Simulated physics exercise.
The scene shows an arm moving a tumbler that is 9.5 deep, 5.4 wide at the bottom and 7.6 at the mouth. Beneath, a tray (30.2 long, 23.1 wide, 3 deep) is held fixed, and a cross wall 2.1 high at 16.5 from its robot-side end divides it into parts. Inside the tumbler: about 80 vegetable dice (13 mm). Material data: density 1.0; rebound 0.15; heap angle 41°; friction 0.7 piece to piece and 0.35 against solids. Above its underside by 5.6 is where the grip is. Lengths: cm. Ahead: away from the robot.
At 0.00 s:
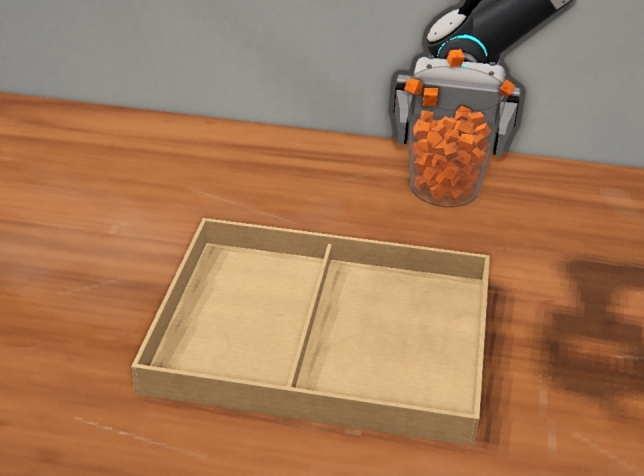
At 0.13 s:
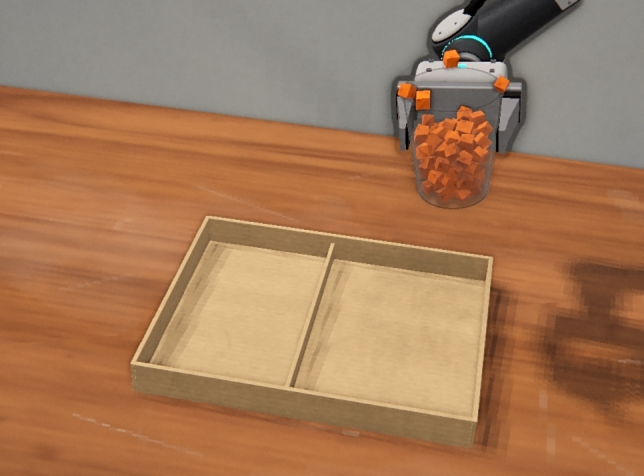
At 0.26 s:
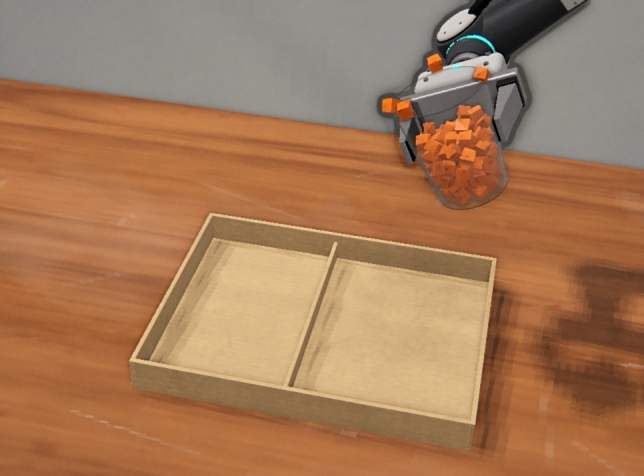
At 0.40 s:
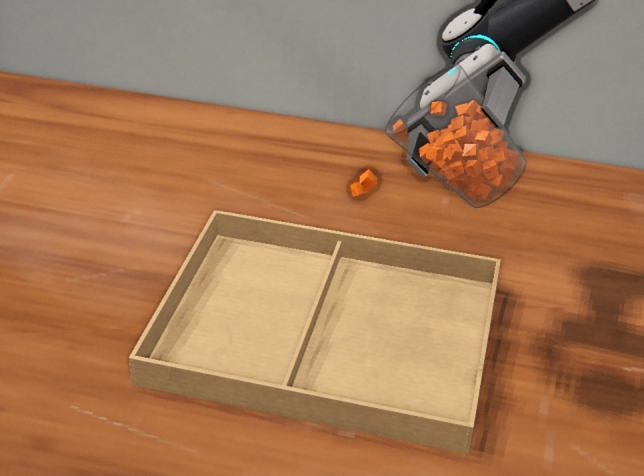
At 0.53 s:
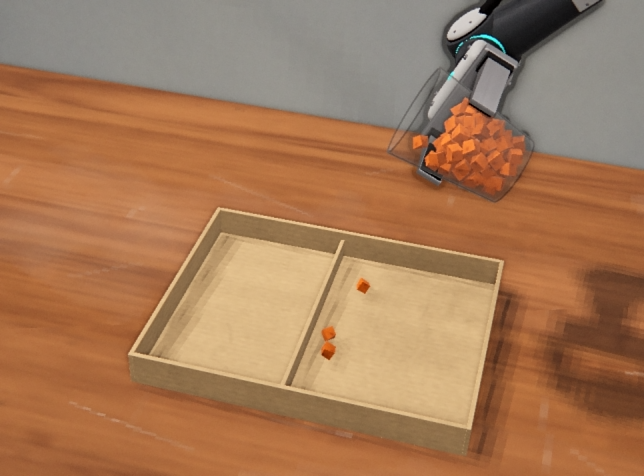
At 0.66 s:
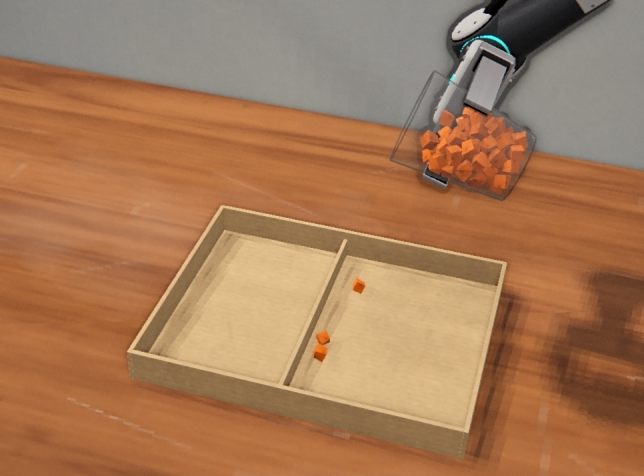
A robot arm tilting a clear tumbler of orange cubes, three stray pieces dropping into the right section of a divided tray.
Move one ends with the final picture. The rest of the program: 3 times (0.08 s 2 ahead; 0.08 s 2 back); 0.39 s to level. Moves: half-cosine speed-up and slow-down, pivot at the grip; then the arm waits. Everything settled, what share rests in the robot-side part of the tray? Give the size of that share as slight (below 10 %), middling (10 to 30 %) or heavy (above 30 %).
Middling.
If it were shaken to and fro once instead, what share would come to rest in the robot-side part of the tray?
That change gives some 10 percent.
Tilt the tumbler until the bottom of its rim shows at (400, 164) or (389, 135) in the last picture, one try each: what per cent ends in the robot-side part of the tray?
Estimates in order: 35 % and 5 %.
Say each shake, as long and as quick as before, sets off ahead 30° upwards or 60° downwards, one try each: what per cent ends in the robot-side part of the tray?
First try some 25 %, second try some 5 %.
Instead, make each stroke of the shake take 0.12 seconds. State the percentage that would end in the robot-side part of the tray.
It would come to around 5 %.
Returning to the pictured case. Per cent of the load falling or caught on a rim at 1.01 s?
I'd put it near 10 per cent.
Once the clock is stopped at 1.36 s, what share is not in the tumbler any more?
I'd put it at some 25 percent up to then.
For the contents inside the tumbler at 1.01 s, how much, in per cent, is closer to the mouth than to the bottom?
That share comes to roughly 50 percent.
After 1.01 s, tilted 71° forward, highest piece 25 above the table; 72 in the tumbler, 3 in the robot-side part, 8 in flight or on a rim.
After 1.36 s, tilted 30° forward, highest piece 26 above the table; 64 in the tumbler, 10 in the robot-side part, 8 in the far-side part, 1 in flight or on a rim.
After 1.73 s, level, highest piece 26 above the table; 64 in the tumbler, 11 in the robot-side part, 8 in the far-side part.
After 2.78 s, level, highest piece 26 above the table; 64 in the tumbler, 11 in the robot-side part, 8 in the far-side part.
At rest, 64 in the tumbler, 11 in the robot-side part, 8 in the far-side part. That is 13 % in the robot-side part of the tray.
